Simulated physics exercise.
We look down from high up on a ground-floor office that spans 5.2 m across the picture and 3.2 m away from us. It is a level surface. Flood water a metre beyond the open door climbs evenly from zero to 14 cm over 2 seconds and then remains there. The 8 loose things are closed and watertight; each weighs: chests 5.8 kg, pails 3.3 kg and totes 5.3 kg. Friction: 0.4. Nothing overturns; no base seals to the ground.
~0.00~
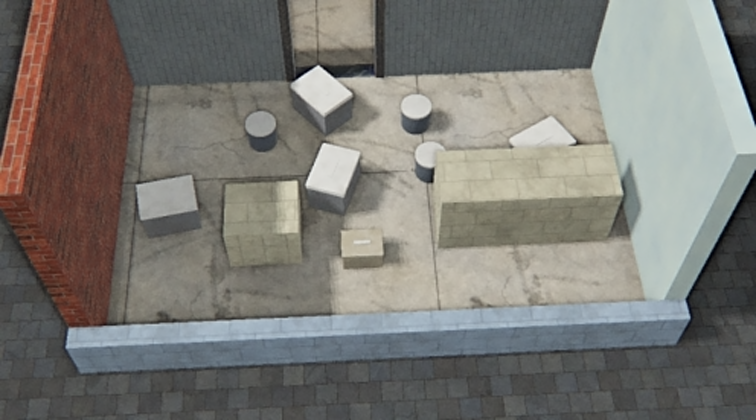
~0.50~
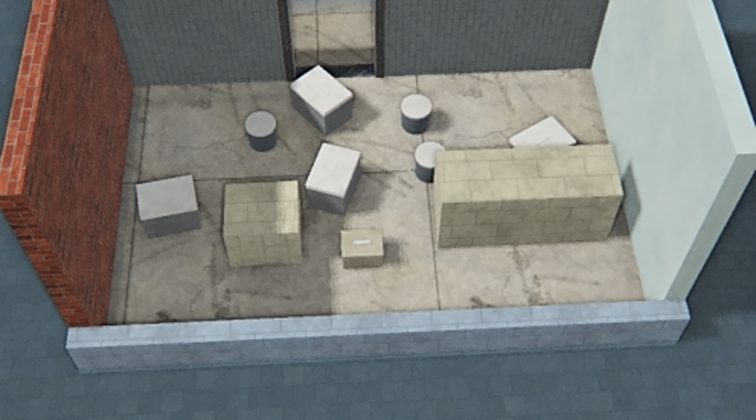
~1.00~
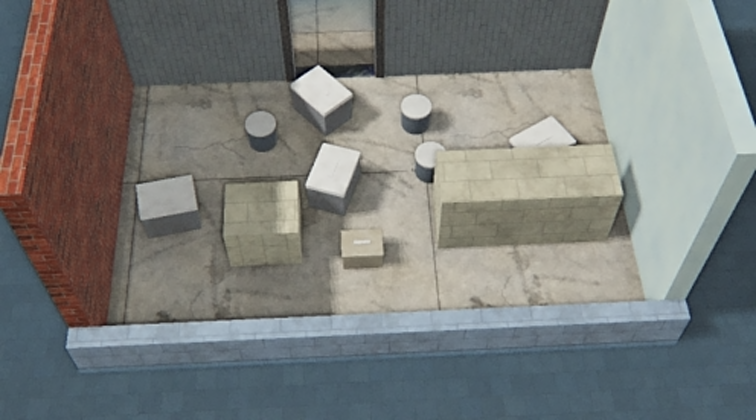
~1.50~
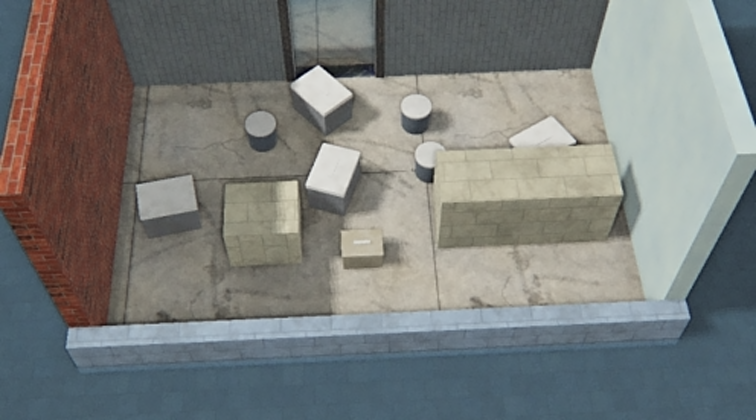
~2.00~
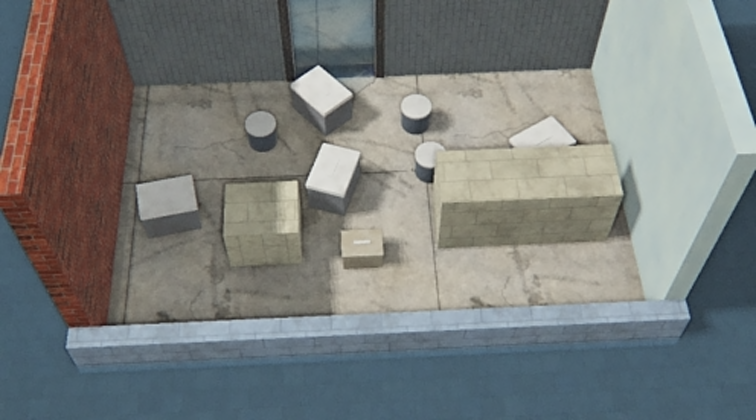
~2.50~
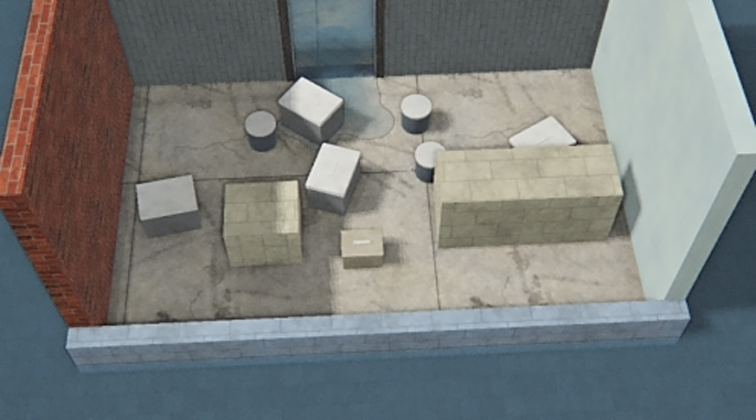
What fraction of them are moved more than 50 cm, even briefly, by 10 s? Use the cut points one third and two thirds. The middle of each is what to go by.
It falls from one third to two thirds.
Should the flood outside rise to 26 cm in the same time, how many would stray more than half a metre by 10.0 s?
Under that setup the answer is 8.
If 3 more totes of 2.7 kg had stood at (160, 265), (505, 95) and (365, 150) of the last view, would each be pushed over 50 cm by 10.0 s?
Result, in listed order: Not exceeded / not exceeded / exceeded.
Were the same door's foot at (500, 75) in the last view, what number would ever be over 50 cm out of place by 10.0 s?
That gives 3 of them.
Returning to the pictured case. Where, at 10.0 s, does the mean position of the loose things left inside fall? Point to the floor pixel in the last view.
Somewhere near (321, 193).
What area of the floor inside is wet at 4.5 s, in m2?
Wet area: Approx. 7.0 m2.
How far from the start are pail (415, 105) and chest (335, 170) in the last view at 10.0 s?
Shifts: 20 cm / 200 cm.
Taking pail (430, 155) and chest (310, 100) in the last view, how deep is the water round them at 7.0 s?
About 2 and 3 cm.
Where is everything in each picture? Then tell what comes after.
The first frame shows a chest at (321, 89), on the bottom; a chest at (543, 140) rests on the ground; water covers 0.0 m2; 0 of 8 have shifted.
The second frame shows a chest at (321, 89) rests on the ground; a chest at (543, 140) rests on the ground; water covers 0.0 m2; 0 of 8 have shifted.
The third frame shows a chest at (321, 89) rests on the ground; a chest at (543, 140), on the bottom; water covers 0.0 m2; 0 of 8 have shifted.
The fourth frame shows a chest at (321, 89) rests on the ground; a chest at (543, 140) rests on the ground; water covers 0.0 m2; 0 of 8 have shifted.
The fifth frame shows a chest at (321, 89), on the bottom; a chest at (543, 140) rests on the ground; 0.1 m2 under water; 0 of 8 have shifted.
The sixth frame shows a chest at (311, 100), on the bottom, 19 cm from its start; a chest at (543, 140) rests on the ground; water covers 0.7 m2; 1 of 8 have shifted.
After 3.5 s 1 of 8 are over 50 cm from their spots; 0 afloat.
After 4.5 s 2 of 8 are over 50 cm from their spots; 2 afloat.
After 7.0 s 4 of 8 are over 50 cm from their spots; 1 afloat.
After 10.0 s 4 of 8 are over 50 cm from their spots, and 4 have been at some point; 4 afloat.
